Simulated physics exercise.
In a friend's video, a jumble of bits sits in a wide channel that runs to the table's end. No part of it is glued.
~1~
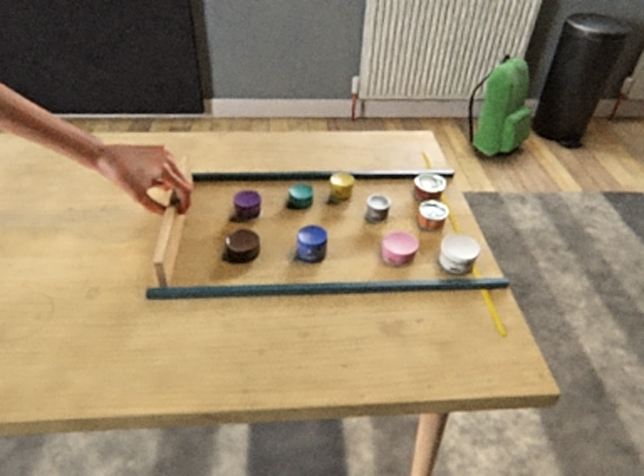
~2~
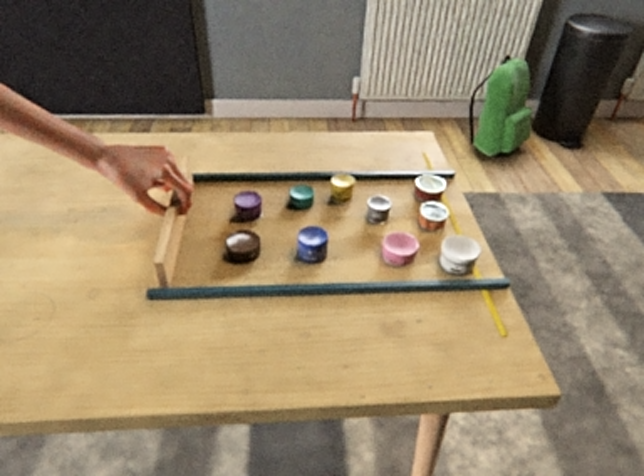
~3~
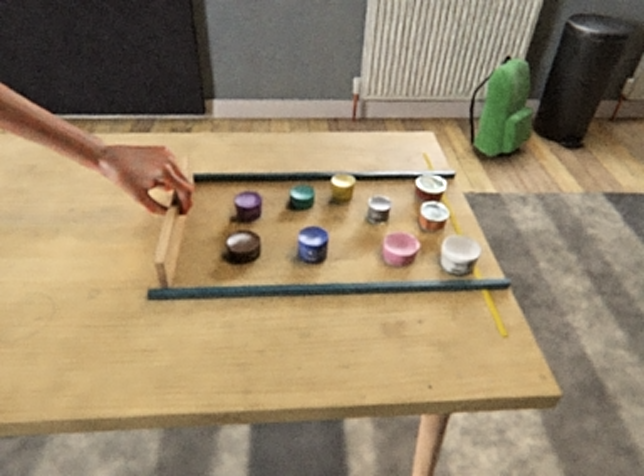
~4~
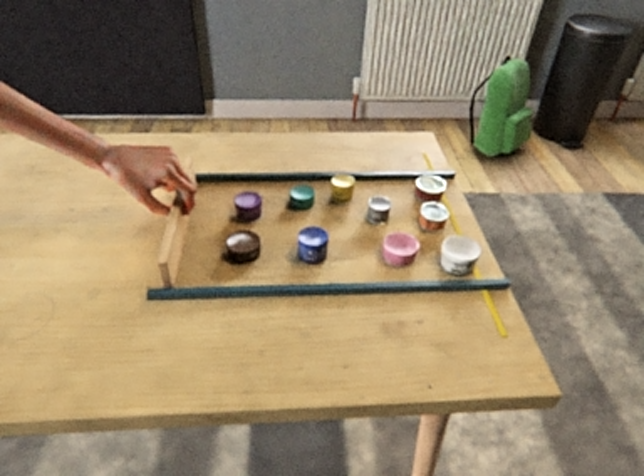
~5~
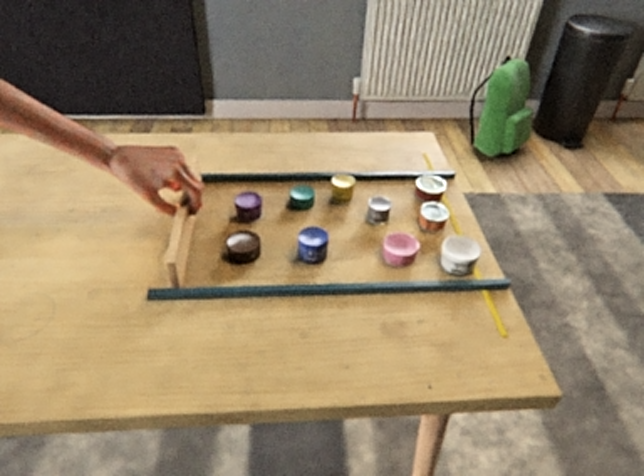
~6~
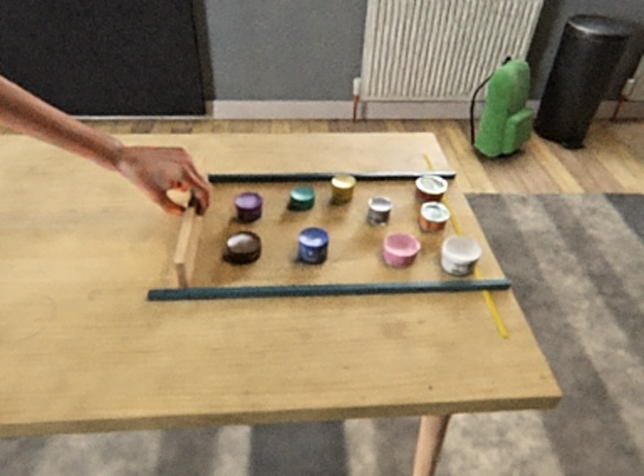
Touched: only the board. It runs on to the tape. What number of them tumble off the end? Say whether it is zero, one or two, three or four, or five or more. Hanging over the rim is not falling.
Most likely a good five or more will slide off.
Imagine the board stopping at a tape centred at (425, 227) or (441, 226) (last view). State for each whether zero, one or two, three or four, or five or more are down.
Taken in order, that's one or two and then either three or four down.
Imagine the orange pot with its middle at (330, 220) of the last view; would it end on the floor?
From that start, the object then is safe.
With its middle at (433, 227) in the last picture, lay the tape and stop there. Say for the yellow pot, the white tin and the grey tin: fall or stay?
In order, the yellow pot keeps its spot, then the white tin goes off the edge, then the grey tin keeps its spot.
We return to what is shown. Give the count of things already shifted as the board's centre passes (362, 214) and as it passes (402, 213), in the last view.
So far 8, and 10 at the second.
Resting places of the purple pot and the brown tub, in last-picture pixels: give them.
They end up close to (465, 205) and (481, 239).
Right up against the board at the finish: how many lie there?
Tally at the end: 4.
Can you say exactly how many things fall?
The total is 6.
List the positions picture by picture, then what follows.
White tin (459, 255); red pot (429, 188); orange pot (432, 217); board (175, 216); tape (455, 224), in the first frame.
Red pot (430, 189); turquoise tub (302, 197), in the second frame.
Orange pot (433, 218); purple pot (249, 207), in the third frame.
White tin (459, 256); pink tin (400, 250), in the fourth frame.
Red pot (430, 189); grey tin (379, 211), in the fifth frame.
White tin (460, 257); red pot (431, 190); orange pot (434, 219); board (194, 217); tape (457, 226), in the sixth frame.
A little later, none off yet; white tin at rest near (460, 257); red pot at rest near (431, 190); orange pot at rest near (434, 219).
Next, none off yet; white tin shifted about its own width near (484, 259); red pot at rest near (431, 190); orange pot at rest near (434, 219).
When it is over, the number that fall off is five or more; down, yellow pot, grey tin, pink tin, orange pot, red pot and white tin.
